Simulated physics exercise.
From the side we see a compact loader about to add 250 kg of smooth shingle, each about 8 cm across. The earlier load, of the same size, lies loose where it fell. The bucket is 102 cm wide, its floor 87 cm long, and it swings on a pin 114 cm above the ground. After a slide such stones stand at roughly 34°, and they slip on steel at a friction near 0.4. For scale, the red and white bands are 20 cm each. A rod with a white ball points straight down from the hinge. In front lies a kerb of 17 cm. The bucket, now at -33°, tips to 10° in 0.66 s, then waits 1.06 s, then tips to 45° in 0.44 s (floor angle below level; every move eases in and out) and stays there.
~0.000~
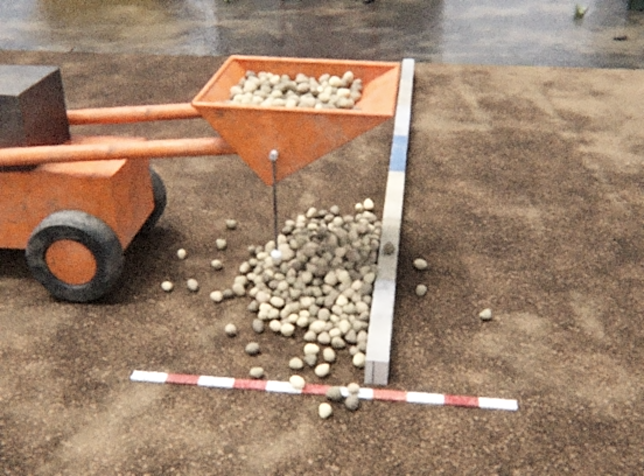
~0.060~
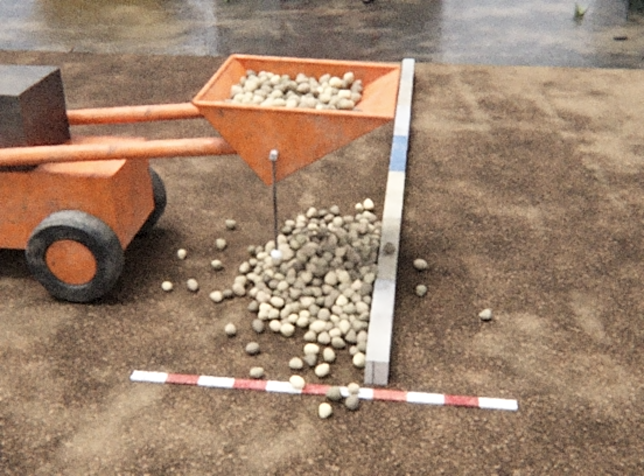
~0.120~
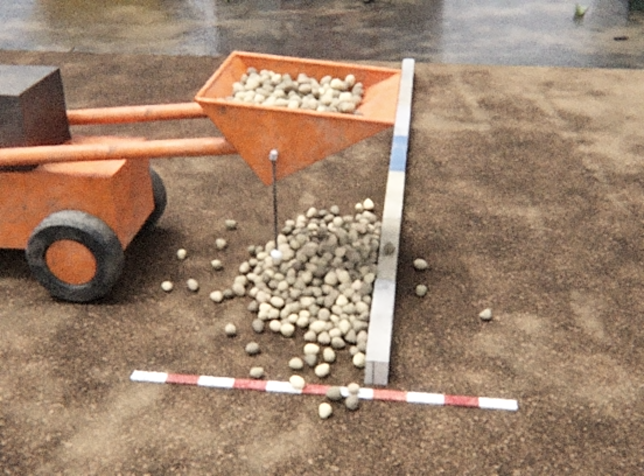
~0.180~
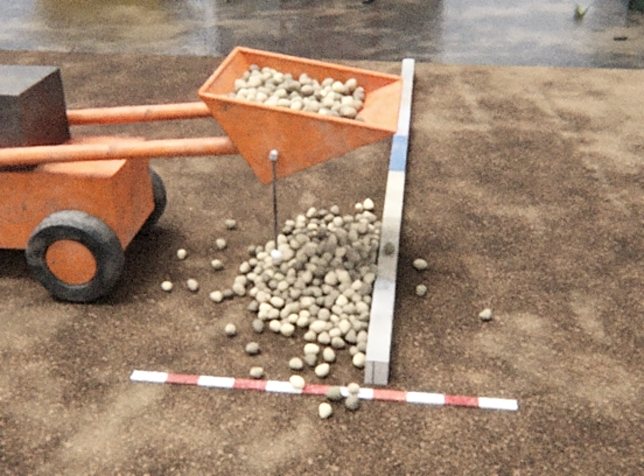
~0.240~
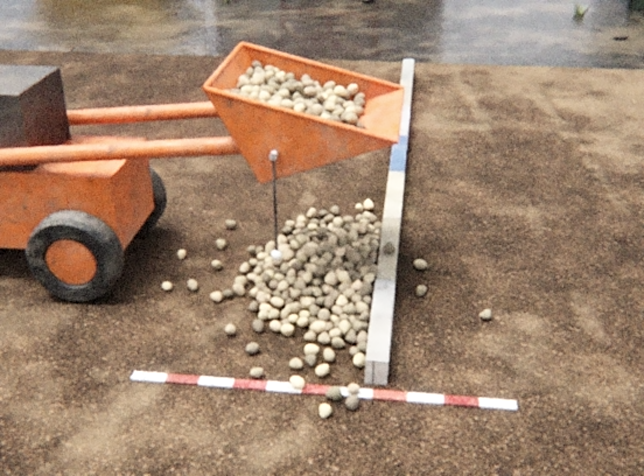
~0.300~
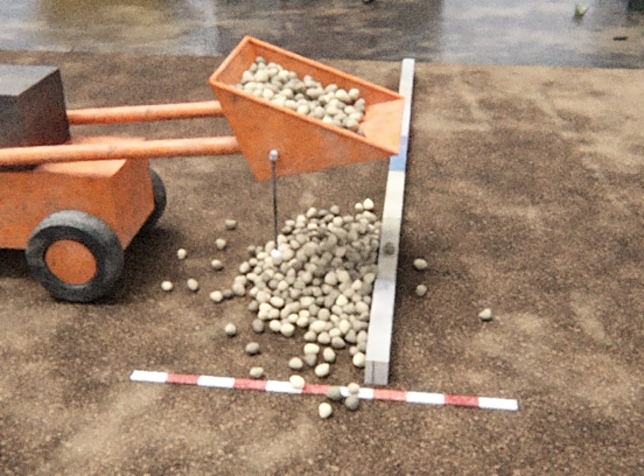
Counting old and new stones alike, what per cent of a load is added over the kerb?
Close to 74 parts in a hundred.
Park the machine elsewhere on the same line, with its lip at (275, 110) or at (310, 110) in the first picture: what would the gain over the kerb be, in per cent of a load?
About 0 and 5 per cent.
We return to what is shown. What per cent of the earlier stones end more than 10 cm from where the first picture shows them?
Roughly 0 per cent of them.
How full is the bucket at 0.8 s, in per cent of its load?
Roughly 100 per cent is still inside.
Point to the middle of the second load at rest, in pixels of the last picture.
Around (426, 271).
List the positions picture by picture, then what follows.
In the first frame, the bucket is at -33°, its lip at (392, 115); the top of the load is at (286, 88). The earlier load is highest near (346, 260), 21 cm above ground level, 99 % on this side of the kerb, 1 % over the kerb.
In the second frame, the bucket is at -32°, its lip at (393, 117); the top of the load is at (286, 88); the stones move at 0.1 m/s on average.
The third frame shows lip at (395, 123), floor tilted -29°, highest stones at (261, 84); the stones move at 0.2 m/s on average.
In the fourth frame, the bucket is at -25°, its lip at (397, 131); the top of the load is at (261, 80); the stones move at 0.3 m/s on average.
The fifth frame shows lip at (398, 142), floor tilted -20°, highest stones at (259, 76); the stones move at 0.3 m/s on average.
The sixth frame shows lip at (399, 154), floor tilted -14°, highest stones at (260, 73); the stones move at 0.4 m/s on average.
After 0.5 s the floor is at 4°; in per cent of one load, 100 in the bucket, 99 on this side of the kerb, 1 over the kerb; the foremost stones are at (401, 272).
After 0.8 s the floor is at 10°; in per cent of one load, 100 in the bucket, 99 on this side of the kerb, 1 over the kerb; the foremost stones are at (402, 256).
After 2.6 s the floor is at 45°; in per cent of one load, 1 in the bucket, 137 on this side of the kerb, 62 over the kerb; the foremost stones are at (532, 263).
After 5.2 s the floor is at 45°; in per cent of one load, 0 in the bucket, 125 on this side of the kerb, 75 over the kerb; the foremost stones are at (535, 262). Net gain over the kerb, 74.
